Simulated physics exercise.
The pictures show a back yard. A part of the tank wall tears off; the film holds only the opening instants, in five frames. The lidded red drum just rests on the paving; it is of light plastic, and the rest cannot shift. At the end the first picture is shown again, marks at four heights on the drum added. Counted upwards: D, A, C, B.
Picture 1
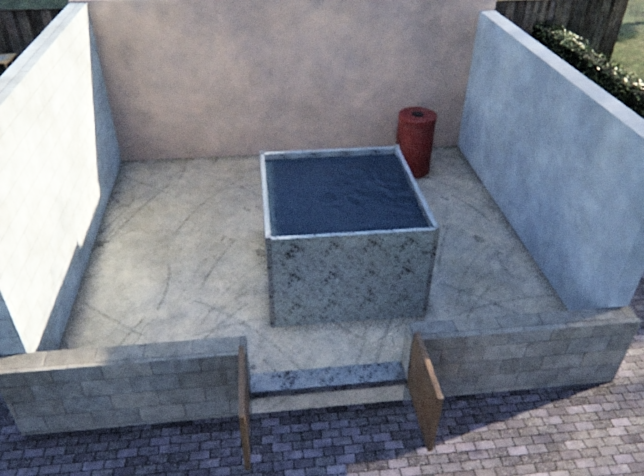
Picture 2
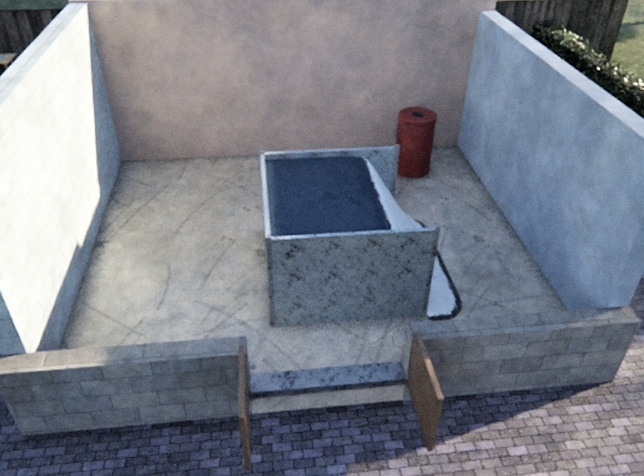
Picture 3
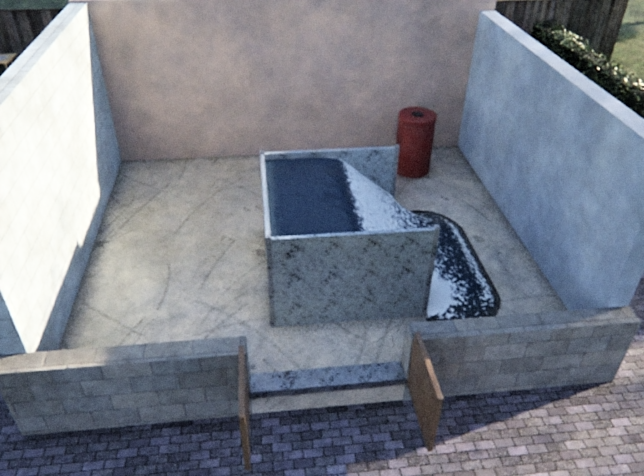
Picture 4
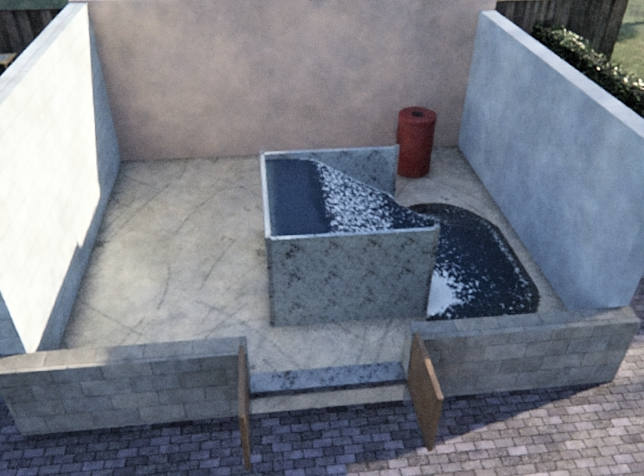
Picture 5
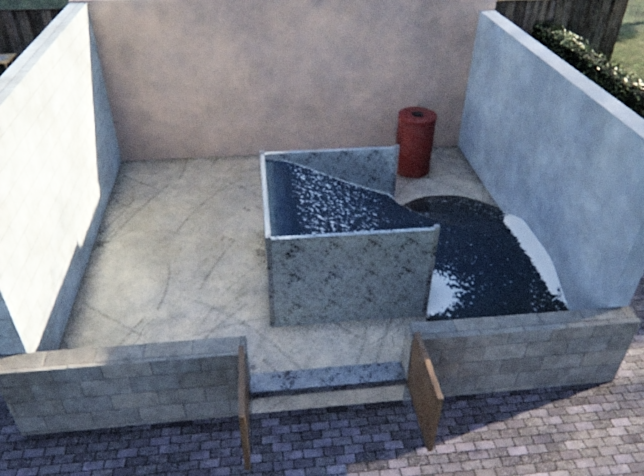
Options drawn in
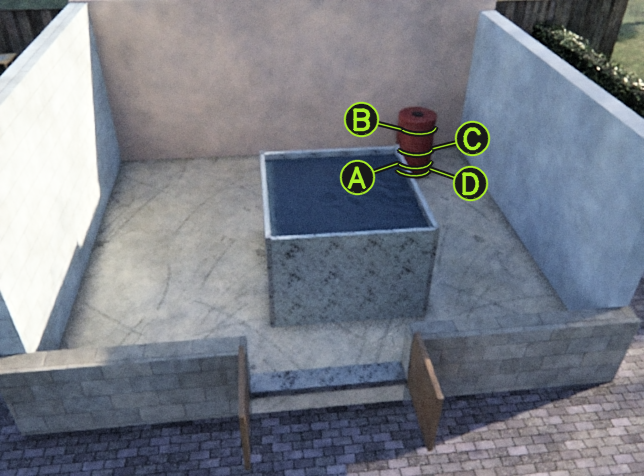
The clip shows a walled yard with a square stone tank full of dark water and a red drum behind it; the tank's right side opens, and water pours out, spreading across the paved floor to the right-hand wall.
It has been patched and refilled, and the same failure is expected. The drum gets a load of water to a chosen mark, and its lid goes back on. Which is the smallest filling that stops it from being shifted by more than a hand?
That is level B.
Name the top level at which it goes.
Level C.
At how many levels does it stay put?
One.
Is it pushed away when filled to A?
Yes, it does.
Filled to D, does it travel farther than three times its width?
Yes, it does.
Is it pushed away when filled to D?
Yes, that goes wrong.
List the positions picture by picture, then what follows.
The first picture shows lid of the red drum at (418, 114); tank full, its middle at (341, 193); open gate at (327, 333).
In the second picture, 4 % of the ground wet, in view closest to the drum at (418, 224).
In the third picture, 8 % of the ground wet, in view closest to the drum at (422, 213).
In the fourth picture, 14 % of the ground wet, in view closest to the drum at (436, 205).
The fifth picture shows lid of the red drum at (418, 114); 19 % of the ground wet, in view closest to the drum at (436, 198).
On the marked copy, A at (417, 168); B at (421, 134); C at (419, 155); D at (416, 175); from the bottom up D, A, C, B.
Choosing A, it is pushed about 5 times its own width away.
Choosing B, it does not move.
Choosing C, it is pushed about its own width away.
Choosing D, it is pushed about 8 times its own width away.
